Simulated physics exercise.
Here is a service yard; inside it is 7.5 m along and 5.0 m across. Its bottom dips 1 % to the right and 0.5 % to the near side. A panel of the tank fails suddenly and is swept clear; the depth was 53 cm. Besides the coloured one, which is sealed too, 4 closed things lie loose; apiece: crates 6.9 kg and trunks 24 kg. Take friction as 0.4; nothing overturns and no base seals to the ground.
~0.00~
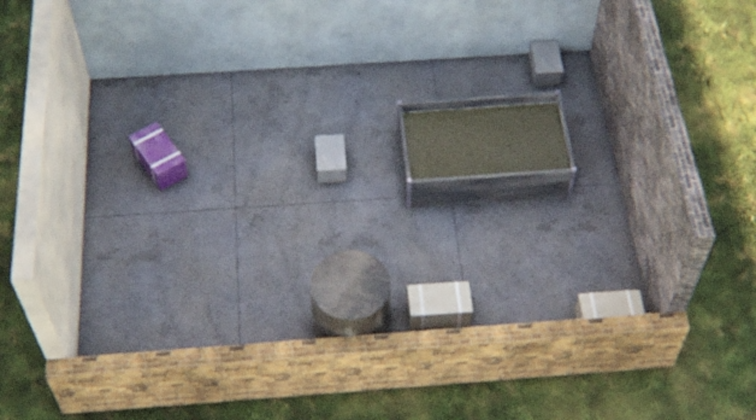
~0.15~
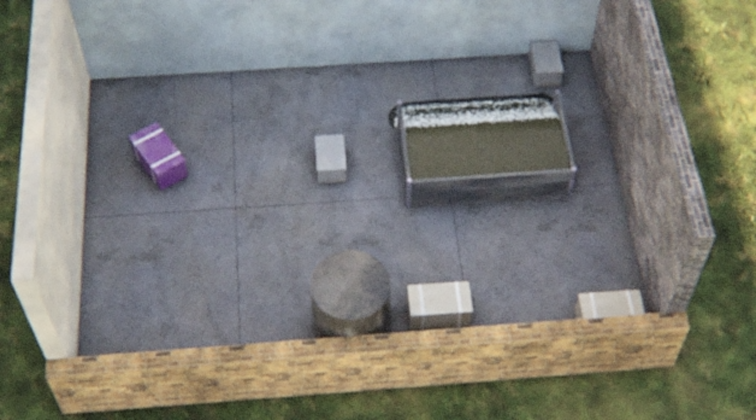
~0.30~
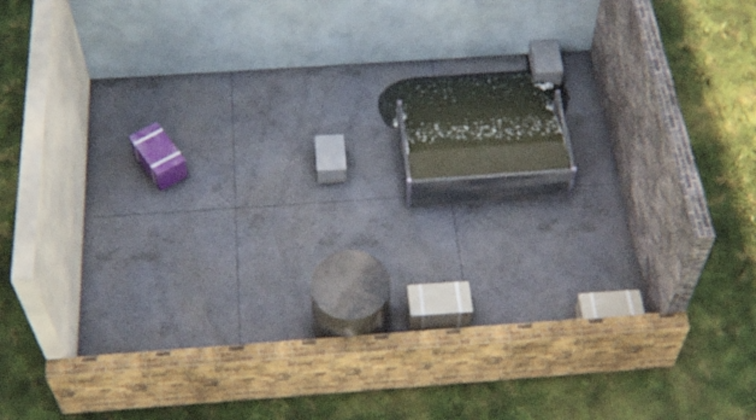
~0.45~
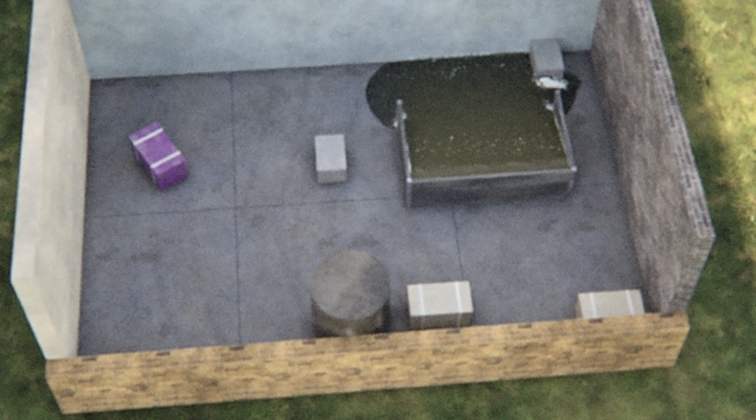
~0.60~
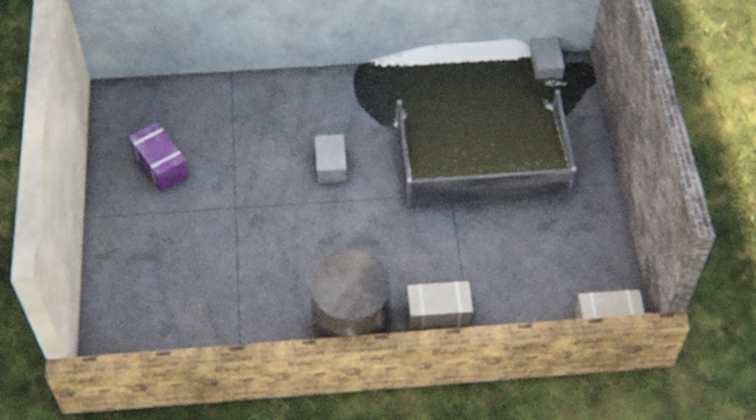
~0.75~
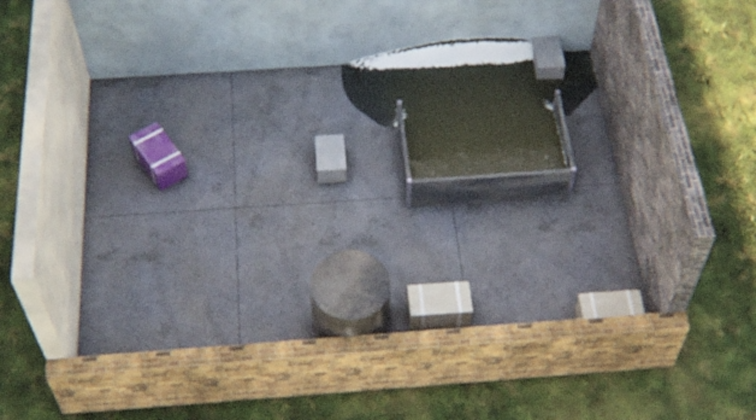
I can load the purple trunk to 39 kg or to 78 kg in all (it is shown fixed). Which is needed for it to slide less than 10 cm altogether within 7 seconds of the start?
I expect that the smaller load will do.
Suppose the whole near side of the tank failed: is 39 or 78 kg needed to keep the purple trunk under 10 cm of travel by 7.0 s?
In that case the smaller load will do.
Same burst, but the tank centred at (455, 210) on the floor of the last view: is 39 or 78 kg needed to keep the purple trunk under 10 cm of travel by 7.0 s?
Then the lower weight is enough.
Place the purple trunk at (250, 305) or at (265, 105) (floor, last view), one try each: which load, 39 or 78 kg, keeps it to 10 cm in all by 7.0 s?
In that order: Either load holds; neither holds.
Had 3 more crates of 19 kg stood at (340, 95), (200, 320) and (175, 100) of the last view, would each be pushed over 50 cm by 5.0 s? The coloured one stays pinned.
In that order: Past it, under, over.
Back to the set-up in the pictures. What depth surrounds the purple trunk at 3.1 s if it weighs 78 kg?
Roughly 5 cm.
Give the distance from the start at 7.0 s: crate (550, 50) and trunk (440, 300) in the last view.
In that order: 300 cm, 60 cm.
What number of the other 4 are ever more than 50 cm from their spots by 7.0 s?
That makes 4.
After 1.4 s the purple trunk would be 0 cm from its start with 39 kg and 0 cm from its start with 78 kg; 0 cm of water round it then.
After 3.1 s the purple trunk would be 1 cm from its start with 39 kg and 0 cm from its start with 78 kg; 5 cm of water round it then.
After 4.9 s the purple trunk would be 1 cm from its start with 39 kg and 0 cm from its start with 78 kg; 3 cm of water round it then.
After 7.0 s the purple trunk would be 1 cm from its start with 39 kg and 0 cm from its start with 78 kg; 3 cm of water round it then.
